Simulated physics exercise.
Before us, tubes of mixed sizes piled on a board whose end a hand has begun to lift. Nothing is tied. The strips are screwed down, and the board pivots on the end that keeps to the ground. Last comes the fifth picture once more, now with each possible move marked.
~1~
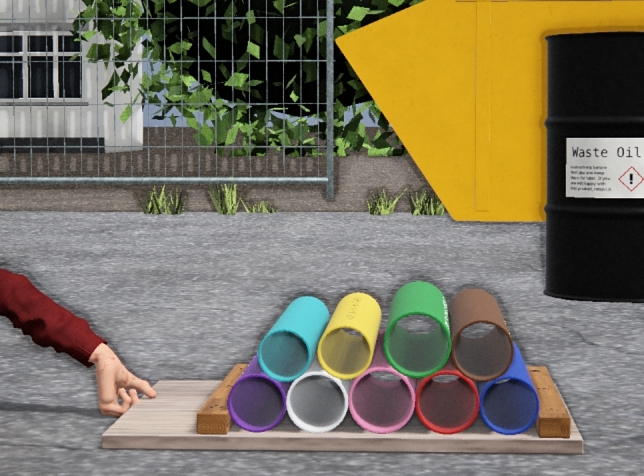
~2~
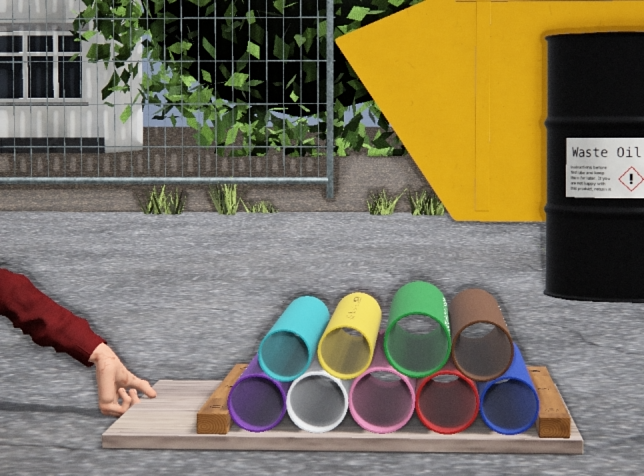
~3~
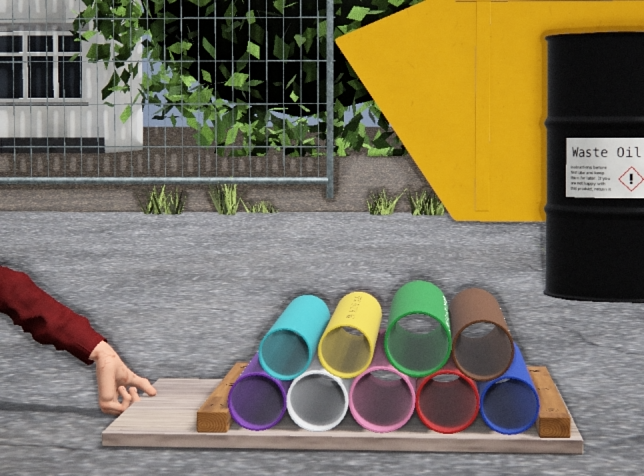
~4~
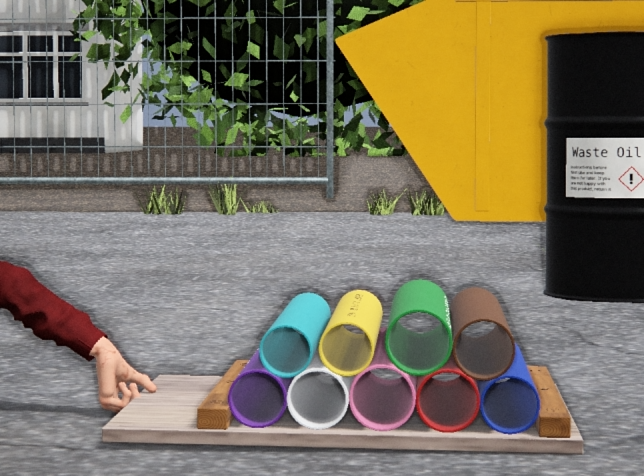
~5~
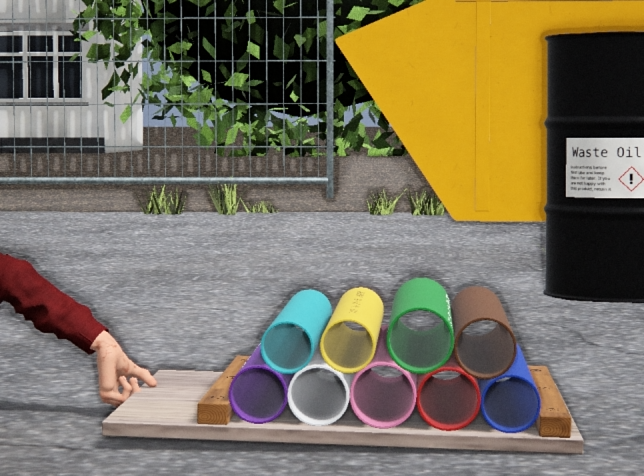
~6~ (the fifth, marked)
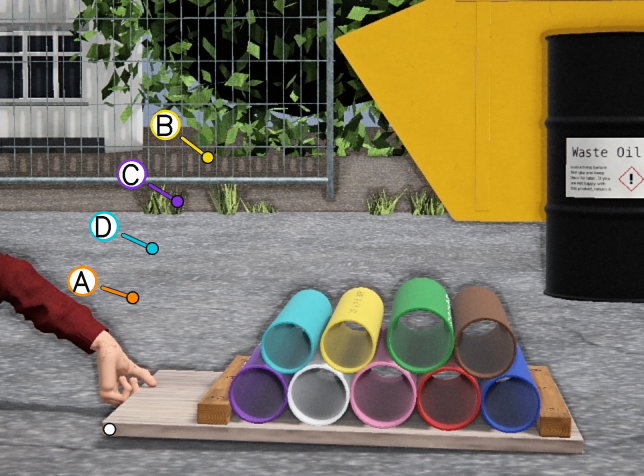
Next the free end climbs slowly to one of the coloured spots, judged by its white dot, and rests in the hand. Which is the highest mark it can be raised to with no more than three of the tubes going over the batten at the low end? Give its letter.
No higher than C.
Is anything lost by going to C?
Yes, at C.
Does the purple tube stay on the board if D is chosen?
Yes.
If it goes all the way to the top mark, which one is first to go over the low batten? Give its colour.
It is the brown one.
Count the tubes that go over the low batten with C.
At C the number is two.
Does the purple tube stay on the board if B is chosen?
The purple tube: Yes.
On the marked copy, A at (133, 298); B at (208, 158); C at (178, 201); D at (152, 248); the white dot at (110, 429).
With C. Early on, board at 18°.
Further on, board at 31°.
At the end, board at 31°, two over the low batten (green, brown).
As for the rest, A none over the low batten; B four over the low batten (green, yellow, turquoise, brown); D none over the low batten.
